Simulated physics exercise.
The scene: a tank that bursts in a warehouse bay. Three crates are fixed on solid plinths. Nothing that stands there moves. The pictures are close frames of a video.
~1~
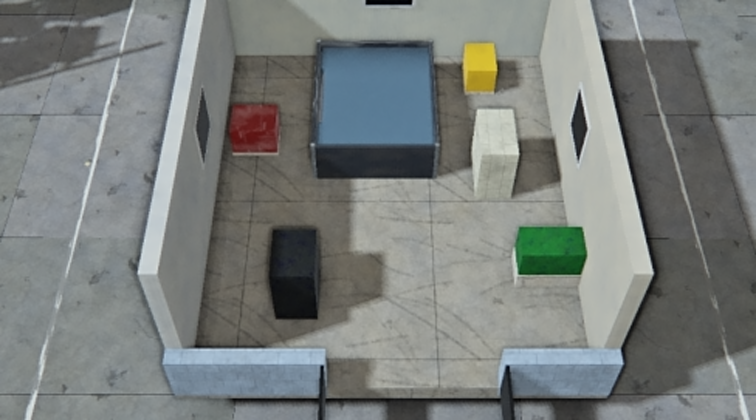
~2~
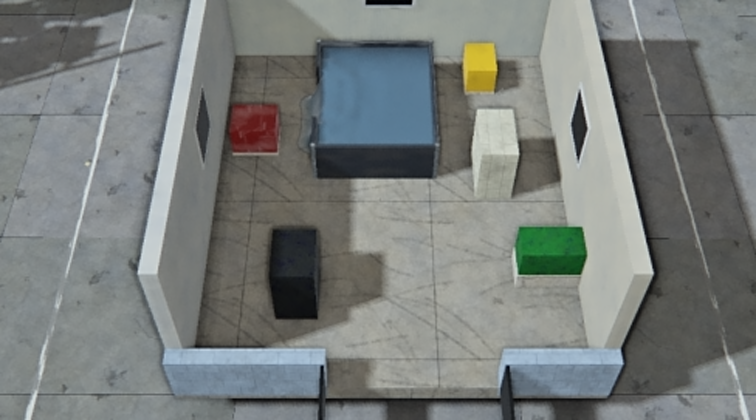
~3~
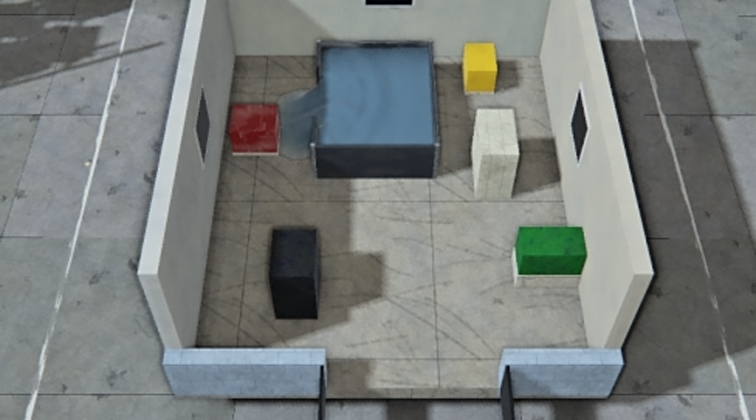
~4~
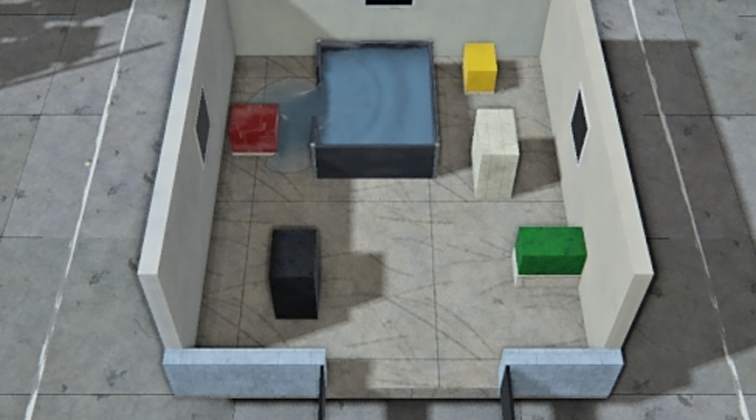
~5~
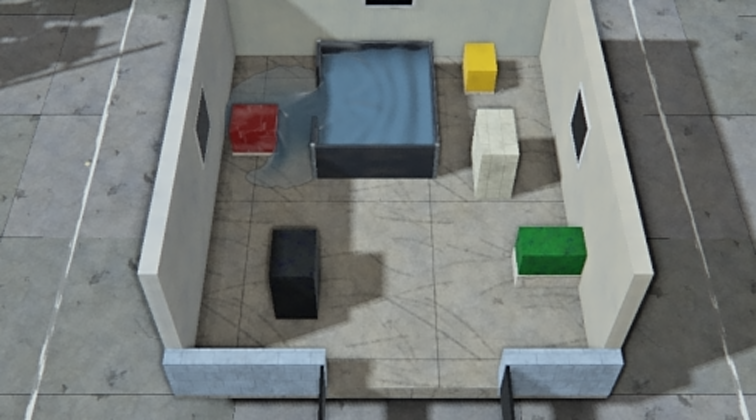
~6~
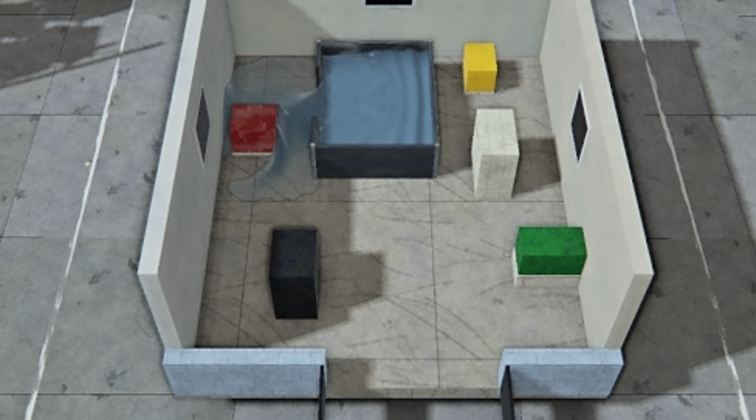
Water in the tank at the back of the bay burst out through its left side, poured onto the floor toward the red block, and spread around it while the other blocks stayed still.
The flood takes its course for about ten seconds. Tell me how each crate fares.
The red crate gets wet; the yellow crate gets wet; the green crate stays dry.
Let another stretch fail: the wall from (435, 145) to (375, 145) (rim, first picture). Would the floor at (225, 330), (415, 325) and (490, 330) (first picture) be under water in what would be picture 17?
As listed: Not flooded, flooded, flooded.
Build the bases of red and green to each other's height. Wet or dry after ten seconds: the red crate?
My reading: The red one gets wet.
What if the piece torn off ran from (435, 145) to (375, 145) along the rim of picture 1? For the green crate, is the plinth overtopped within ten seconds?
One by one: The green one keeps dry.
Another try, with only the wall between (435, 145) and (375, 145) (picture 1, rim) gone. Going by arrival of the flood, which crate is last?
That is the red crate.
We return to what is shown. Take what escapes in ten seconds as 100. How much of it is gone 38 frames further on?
I make it 40 per cent.
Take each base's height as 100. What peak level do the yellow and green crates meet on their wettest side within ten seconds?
About 280 and 50 per cent.
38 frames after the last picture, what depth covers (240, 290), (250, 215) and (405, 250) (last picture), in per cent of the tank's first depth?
Roughly 12, 10 and 4 per cent, in turn.
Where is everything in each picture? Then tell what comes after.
Still water in the water tank at (375, 94), in the first frame.
The front is at (311, 97), out from the gap at (319, 114), in the second frame.
Water pours out at (319, 115) and has run to (285, 97), in the third frame.
The front is at a hidden place, out from the gap at (319, 115), in the fourth frame.
The front is at (231, 95), out from the gap at (319, 115), in the fifth frame.
The front is at (234, 72), out from the gap at (319, 114), in the sixth frame.
A moment on, water covers 25 % of the floor; the red crate water round its plinth, the yellow crate not reached, the green crate not reached.
Next, water covers 40 % of the floor; the red crate water round its plinth, the yellow crate not reached, the green crate not reached.
Then, water covers 60 % of the floor; the red crate water round its plinth, the yellow crate water round its plinth, the green crate not reached.
Later, water covers 95 % of the floor; the red crate water round its plinth, the yellow crate water round its plinth, the green crate water round its plinth.
In the end, water covers 100 % of the floor; the red crate was topped, the yellow crate was topped, the green crate stayed above the water.
